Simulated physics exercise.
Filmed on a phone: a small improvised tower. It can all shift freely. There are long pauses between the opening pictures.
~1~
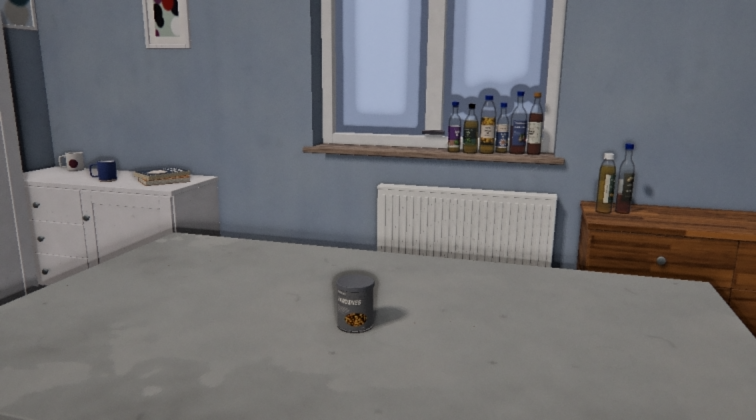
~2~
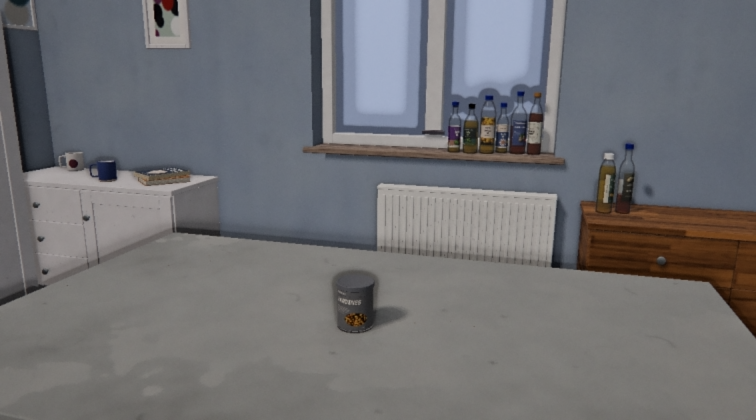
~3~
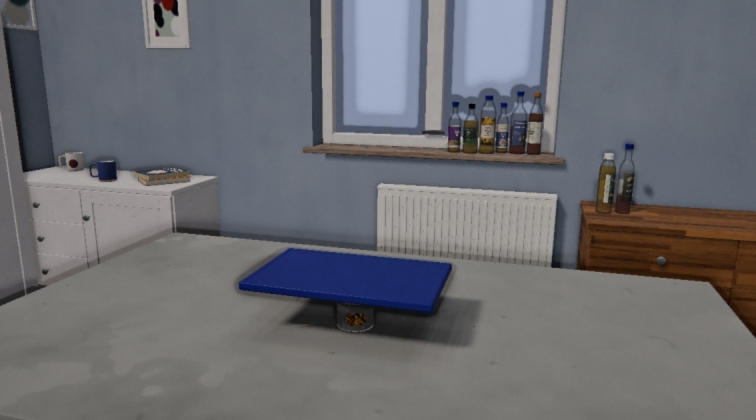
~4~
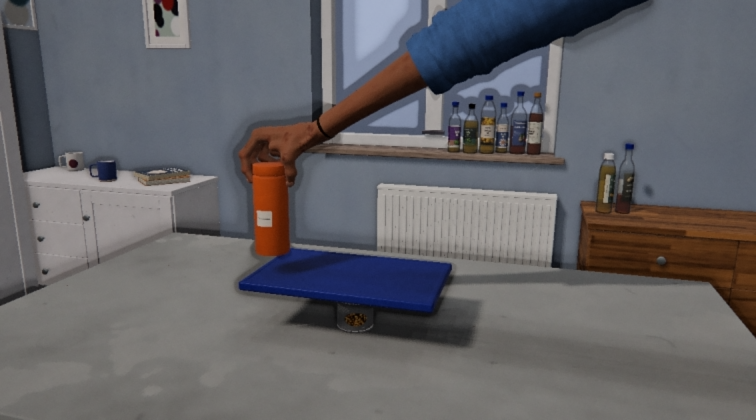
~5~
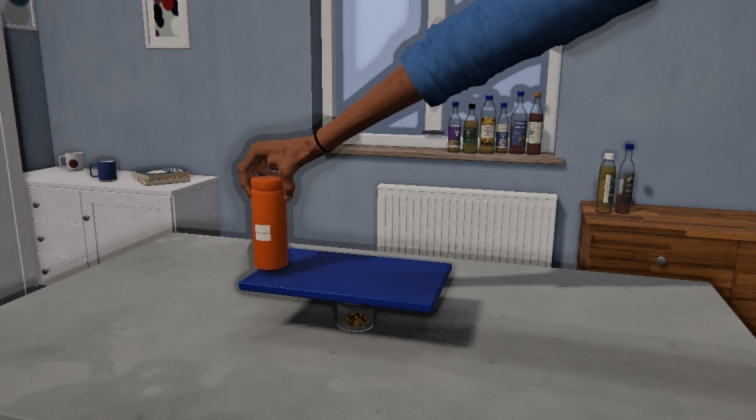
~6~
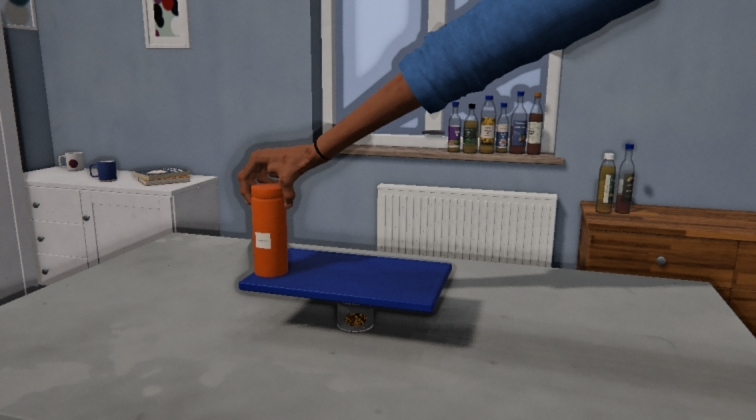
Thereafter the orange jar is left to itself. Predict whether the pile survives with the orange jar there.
The stack does not stay put.
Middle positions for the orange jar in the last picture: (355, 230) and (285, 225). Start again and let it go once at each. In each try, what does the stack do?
Result of try one is that it stays stable, and of try two that it tips over.
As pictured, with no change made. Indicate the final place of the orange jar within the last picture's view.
Somewhere around (224, 293) in the last picture.
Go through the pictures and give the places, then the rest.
In the first frame, the last thing is not in view yet.
In the second frame, the last thing is not in view yet.
In the third frame, the last thing is not in view yet; blue lid (351, 276).
The fourth frame shows on its way; orange jar (271, 209); blue lid (351, 276).
The fifth frame shows on its way; orange jar (270, 222); blue lid (351, 276).
The sixth frame shows in place under the hand; orange jar (270, 230); blue lid (351, 276).
Then, 0.40 s on from there, orange jar now fallen; blue lid turned 38° from how it was put.
Then, 0.60 s on from there, blue lid turned 26° from how it was put.
Then, 1.60 s on from there, things are still on the move.
In the end, fallen, orange jar; the other 2 unmoved. At the end, from the last picture's camera, orange jar near (225, 293). The stack loses its balance.
